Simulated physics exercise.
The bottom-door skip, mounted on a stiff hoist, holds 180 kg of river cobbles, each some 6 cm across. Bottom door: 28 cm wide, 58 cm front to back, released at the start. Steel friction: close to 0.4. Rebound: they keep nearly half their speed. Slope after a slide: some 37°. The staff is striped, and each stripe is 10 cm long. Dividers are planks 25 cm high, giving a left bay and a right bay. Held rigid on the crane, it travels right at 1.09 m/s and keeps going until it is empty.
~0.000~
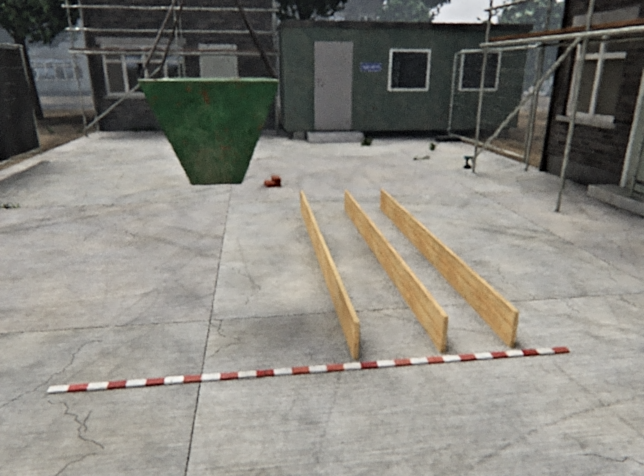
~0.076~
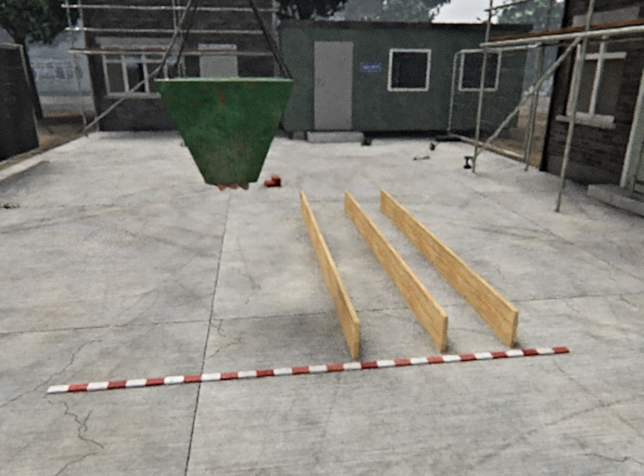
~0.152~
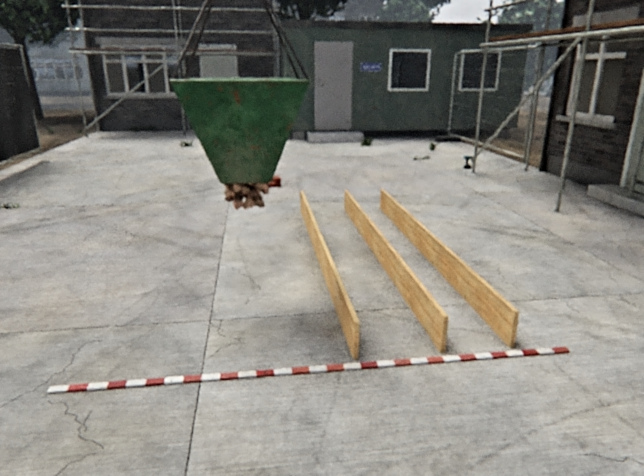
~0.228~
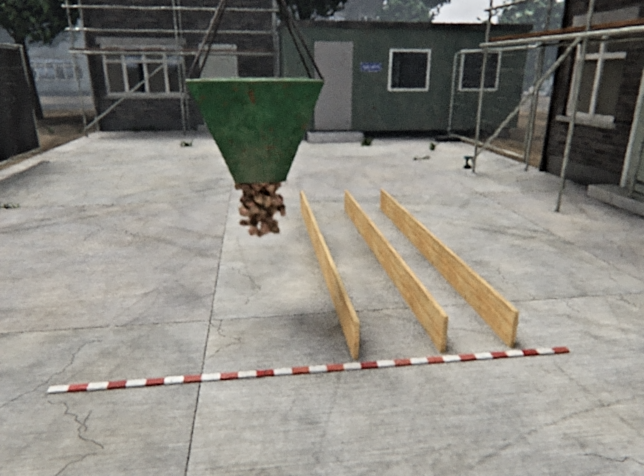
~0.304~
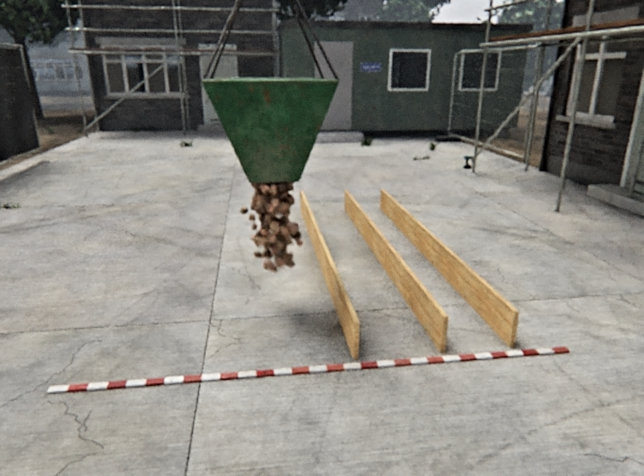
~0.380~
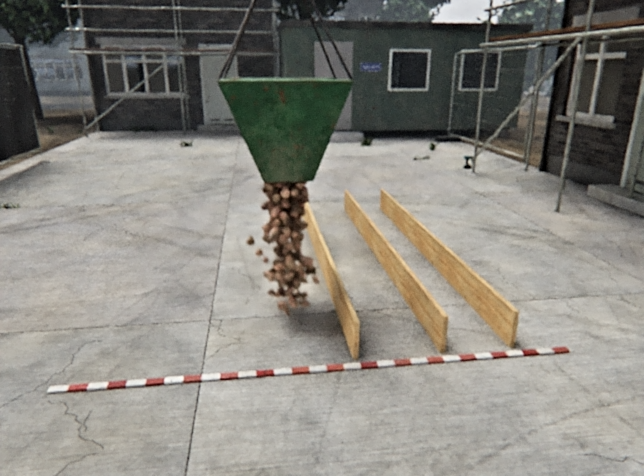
Green bottom-door skip moving right on its crane rigging across a concrete yard, releasing a lengthening stream of brown cobbles near three planks.
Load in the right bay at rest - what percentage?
Roughly 2 percent.
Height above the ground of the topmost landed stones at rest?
About 24 cm above the ground.
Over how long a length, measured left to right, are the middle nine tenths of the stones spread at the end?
I'd put it at close to 100 cm.
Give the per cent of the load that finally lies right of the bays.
Something like 0 per cent, roughly.
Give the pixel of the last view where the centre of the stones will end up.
Near (350, 304).
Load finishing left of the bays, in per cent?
About 45 per cent.
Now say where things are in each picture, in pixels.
The outlet is at (216, 175); nothing has dropped yet, in the first picture.
The outlet is at (231, 175); 4 % is out, in the second picture.
Outlet at (246, 174), the stream shows down to (247, 198); 89 % still inside, in the third picture.
Outlet at (260, 174), the stream shows down to (261, 224); 81 % still inside, in the fourth picture.
Outlet at (274, 174), the stream shows down to (275, 257); 71 % still inside, in the fifth picture.
Outlet at (289, 173), the stream shows down to (279, 274); 61 % still inside, in the sixth picture.
After 0.7 s, 25 % in the bottom-door skip, 58 % falling or lying left of the bays, 17 % falling or lying in the left bay; the stones farthest right are at (365, 158).
After 1.1 s, 0 % in the bottom-door skip, 45 % falling or lying left of the bays, 55 % falling or lying in the left bay; the stones farthest right are at (414, 267).
After 1.7 s, 0 % in the bottom-door skip, 45 % falling or lying left of the bays, 53 % falling or lying in the left bay, 2 % falling or lying in the right bay; the stones farthest right are at (473, 299).
After 2.6 s, 0 % in the bottom-door skip, 45 % falling or lying left of the bays, 53 % falling or lying in the left bay, 2 % falling or lying in the right bay; the stones farthest right are at (481, 298).
After 4.5 s, 0 % in the bottom-door skip, 45 % left of the bays, 53 % in the left bay, 2 % in the right bay; the stones farthest right are at (481, 298).
